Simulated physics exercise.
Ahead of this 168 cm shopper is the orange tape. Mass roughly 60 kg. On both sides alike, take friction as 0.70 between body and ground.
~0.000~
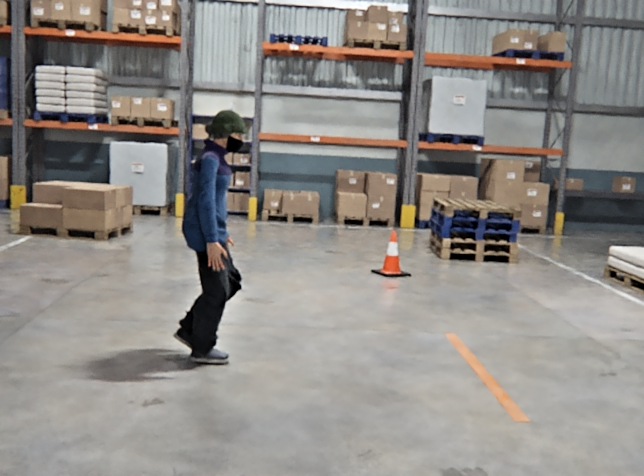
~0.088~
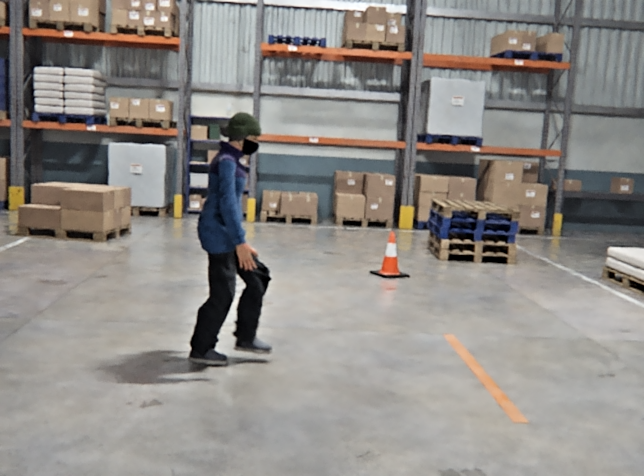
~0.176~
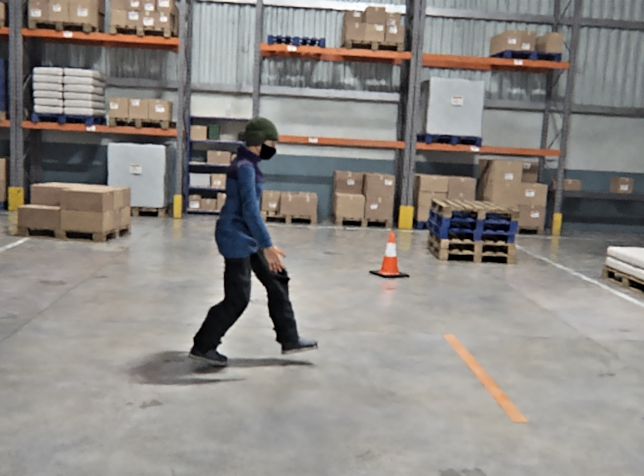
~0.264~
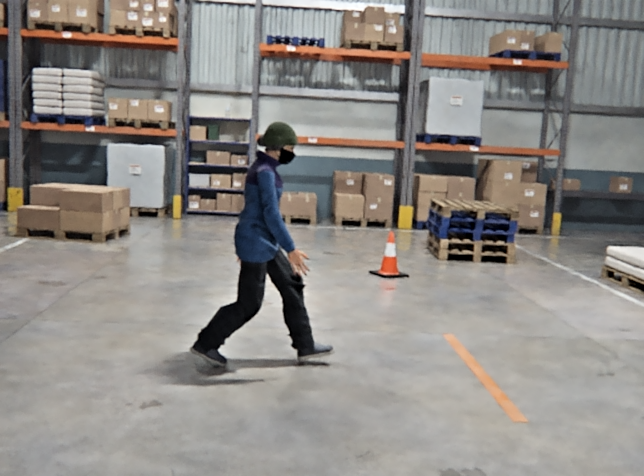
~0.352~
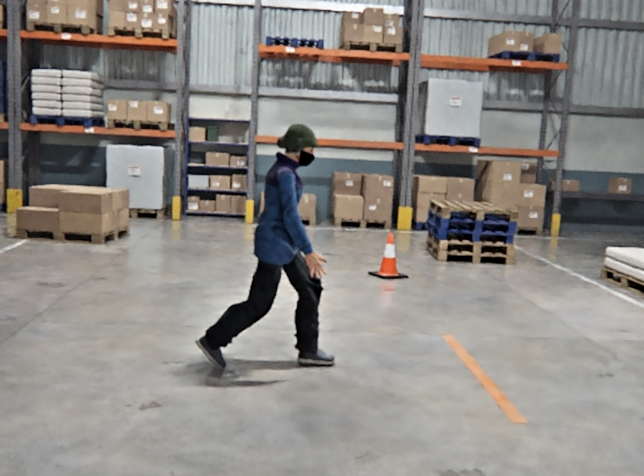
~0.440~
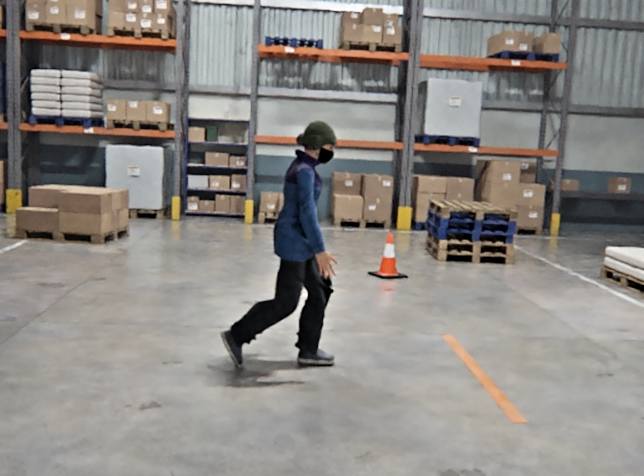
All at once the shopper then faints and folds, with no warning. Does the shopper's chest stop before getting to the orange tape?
Not over.
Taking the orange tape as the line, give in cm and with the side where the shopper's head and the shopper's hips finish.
Shopper's head, 20 centimetres short; shopper's hips, 60 centimetres short.
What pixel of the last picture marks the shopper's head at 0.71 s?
At about (365, 186).
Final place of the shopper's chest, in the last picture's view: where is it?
It ends up near pixel (450, 369) in the last picture.
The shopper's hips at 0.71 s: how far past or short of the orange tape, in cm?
About 90 cm short of it.
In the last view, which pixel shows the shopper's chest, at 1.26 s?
Look close to (443, 365) and you'll spot it.
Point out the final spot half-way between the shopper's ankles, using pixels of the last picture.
Roughly at (357, 364).
After 0.71 s the shopper's chest is 91 cm short of the orange tape, near (354, 223) in the last picture's view; the shopper's head 85 cm short of the orange tape.
After 0.96 s the shopper's chest is 65 cm short of the orange tape, near (391, 282) in the last picture's view; the shopper's head 45 cm short of the orange tape.
After 1.26 s the shopper's chest is 35 cm short of the orange tape, near (443, 365) in the last picture's view.
Final state at 3.2 s, shopper's hips stop short of the orange tape; shopper's head stops short of the orange tape; shopper's chest stops short of the orange tape.
